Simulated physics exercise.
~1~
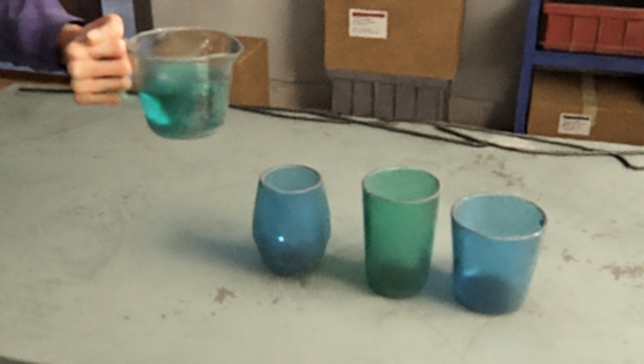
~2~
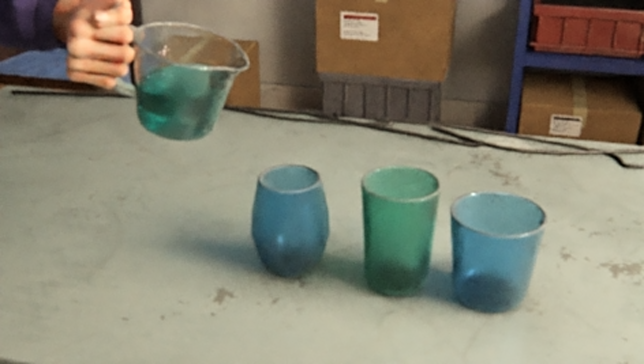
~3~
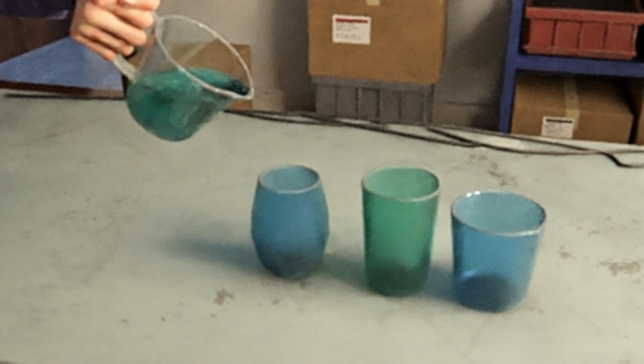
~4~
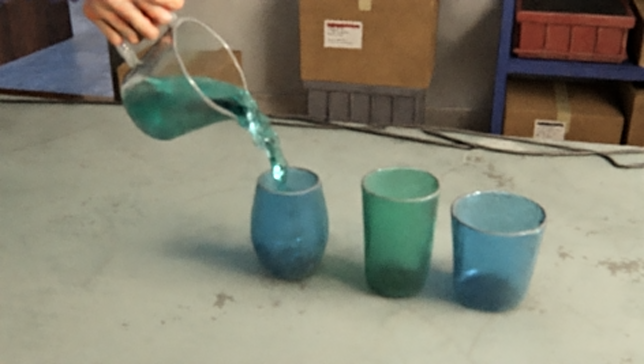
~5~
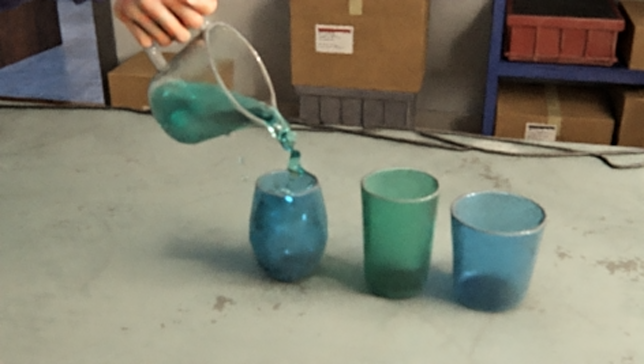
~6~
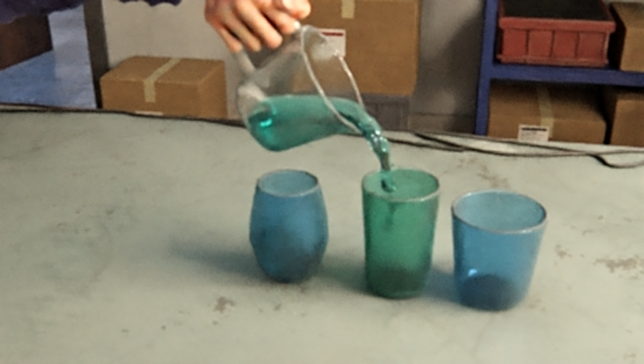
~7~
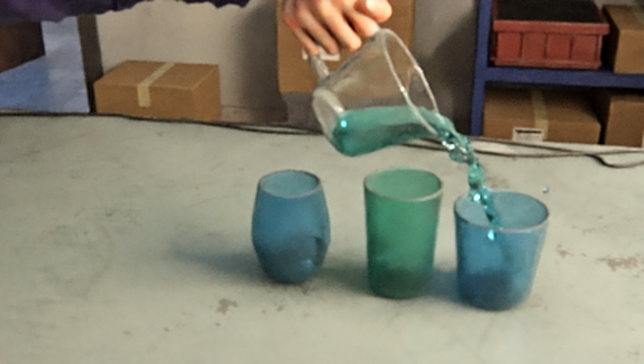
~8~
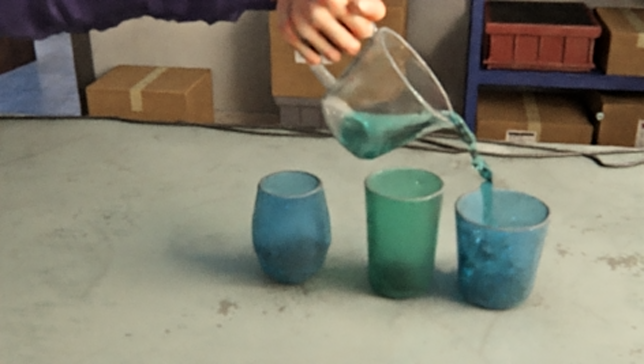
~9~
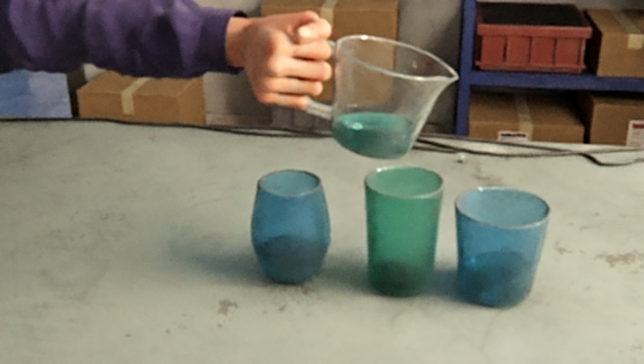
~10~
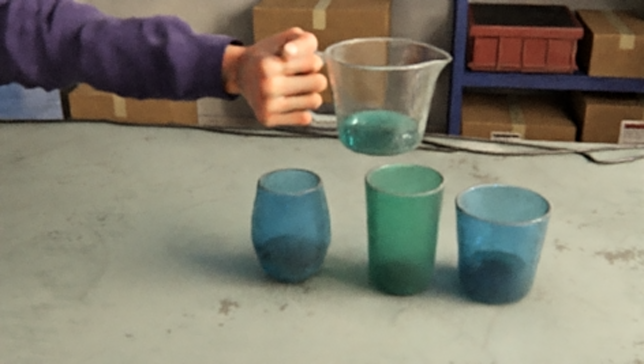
Hand tilting a glass measuring jug, pouring teal liquid across three coloured glasses from left to right, then levelling it still partly filled.
